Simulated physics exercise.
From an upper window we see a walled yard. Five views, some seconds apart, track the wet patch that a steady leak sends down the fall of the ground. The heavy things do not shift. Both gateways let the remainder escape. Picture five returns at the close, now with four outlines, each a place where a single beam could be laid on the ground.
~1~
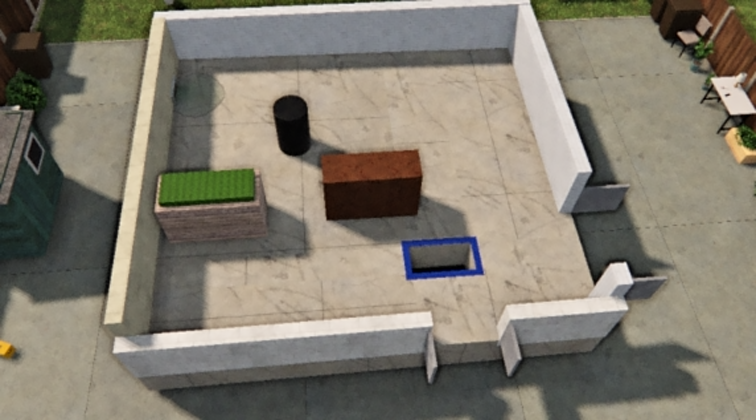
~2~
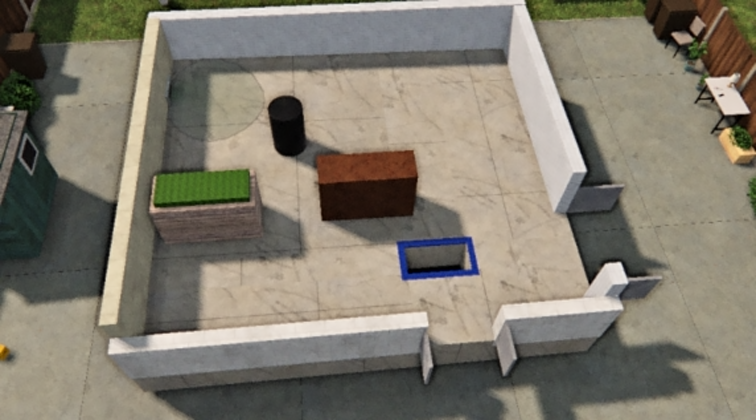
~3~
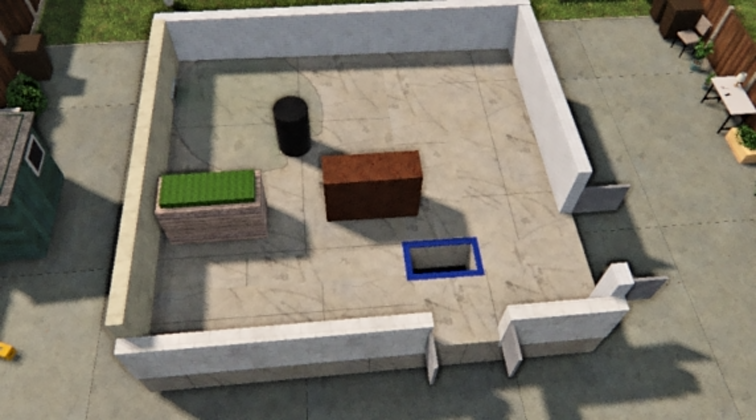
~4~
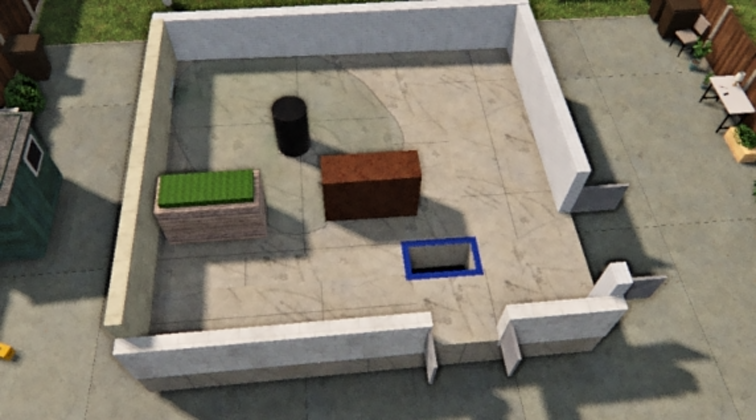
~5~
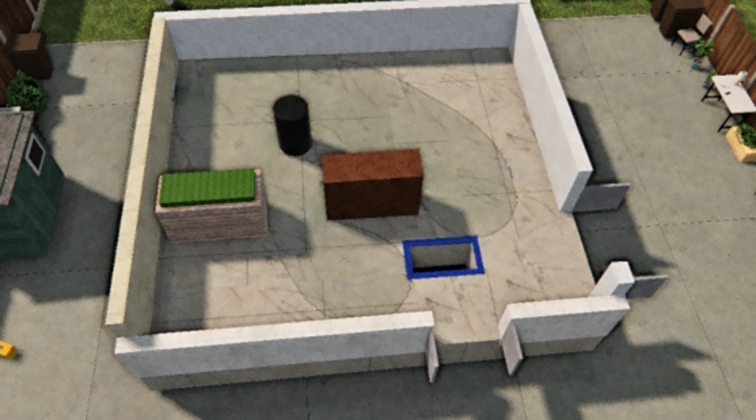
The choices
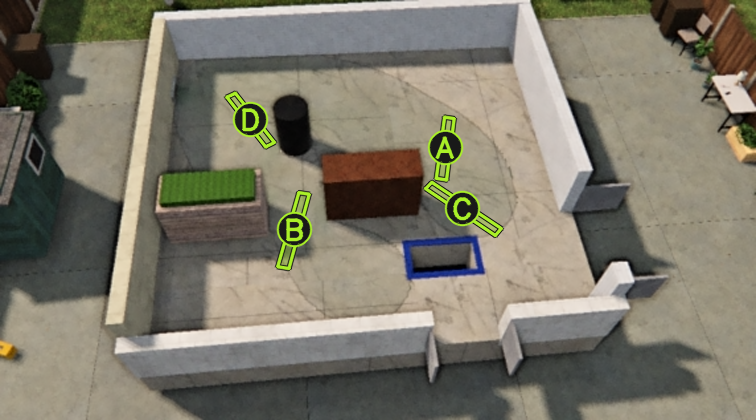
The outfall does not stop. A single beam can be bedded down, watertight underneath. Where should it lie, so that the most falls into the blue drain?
A.
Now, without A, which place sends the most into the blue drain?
C.
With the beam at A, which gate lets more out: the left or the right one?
The right one.
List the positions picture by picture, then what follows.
In the first frame, outfall at (174, 91); blue drain at (442, 258); open gate at (571, 255); open gate at (461, 330); front seen at (217, 87), 2 % of the ground wet; blue drain still dry.
In the second frame, front seen at (249, 123), 7 % of the ground wet; blue drain still dry.
In the third frame, front seen at (316, 120), 15 % of the ground wet; blue drain still dry.
In the fourth frame, front seen at (399, 134), 28 % of the ground wet; blue drain still dry.
In the fifth frame, front seen at (511, 195), 48 % of the ground wet; blue drain still dry.
On the marked copy, A from (441, 179) to (449, 117); B from (283, 267) to (304, 193); C from (428, 185) to (498, 231); D from (231, 95) to (270, 144).
With A, about 22 % of the stream goes into the blue drain, about 77 % out by the gates.
With B, about 3 % of the stream goes into the blue drain, about 97 % out by the gates.
With C, about 10 % of the stream goes into the blue drain, about 90 % out by the gates.
With D, about 5 % of the stream goes into the blue drain, about 94 % out by the gates.
